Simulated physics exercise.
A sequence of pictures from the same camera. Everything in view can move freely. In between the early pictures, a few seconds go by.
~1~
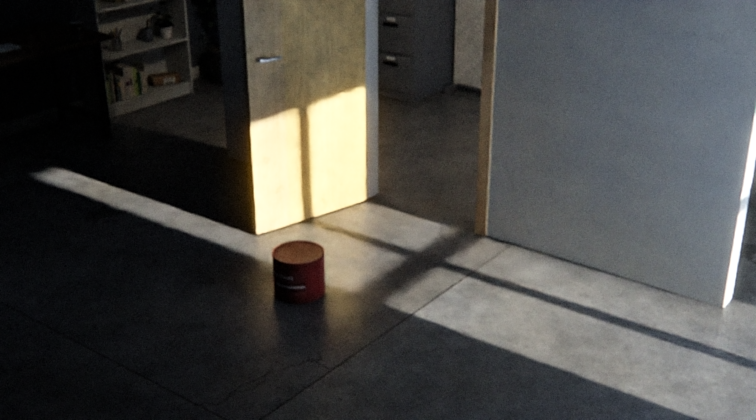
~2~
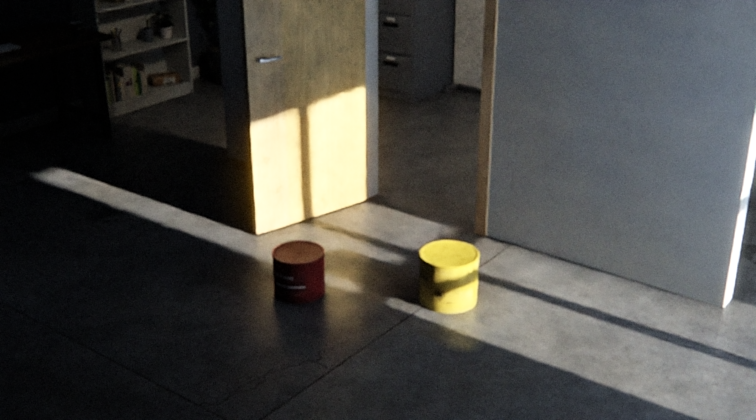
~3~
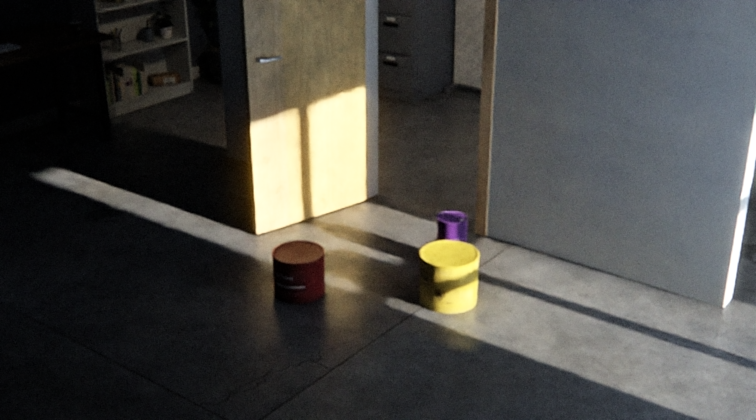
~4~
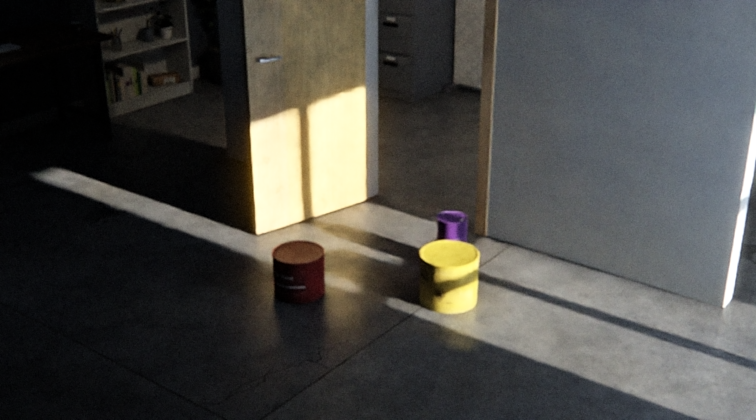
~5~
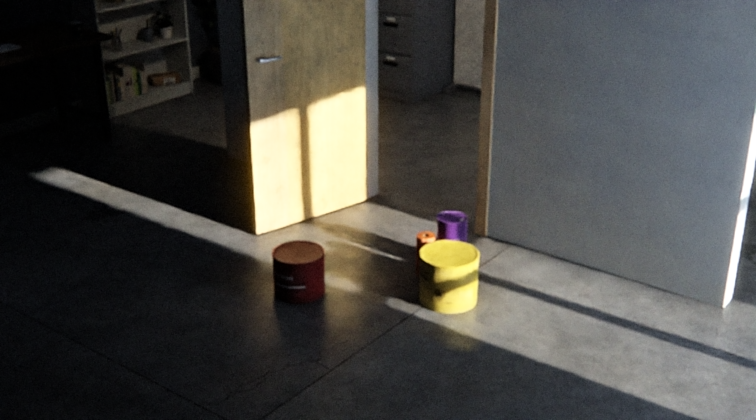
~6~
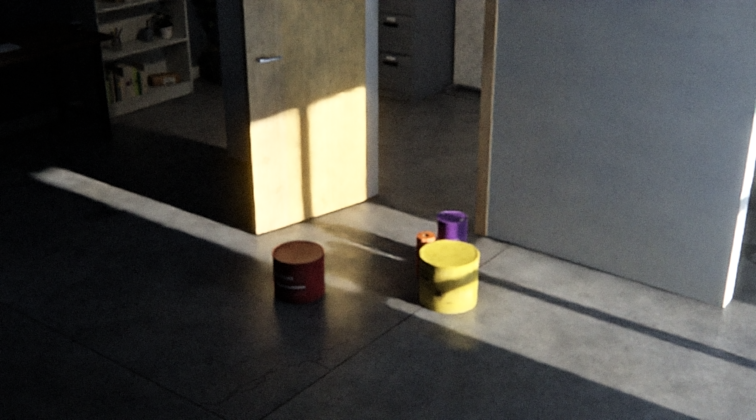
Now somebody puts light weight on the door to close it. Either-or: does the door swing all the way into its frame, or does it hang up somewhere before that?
Okay, the door ends up flush with the frame.
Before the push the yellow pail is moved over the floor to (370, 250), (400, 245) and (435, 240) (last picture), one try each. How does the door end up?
Try 1: It is held up; try 2: It is held up; try 3: It is held up.
Then, 1.10 s after the last picture, open by 70°.
Then, 1.80 s after the last picture, open by 35°.
At rest, open by 0°; all 4 in place. Seen from the same camera at the end, orange roll near (425, 255).
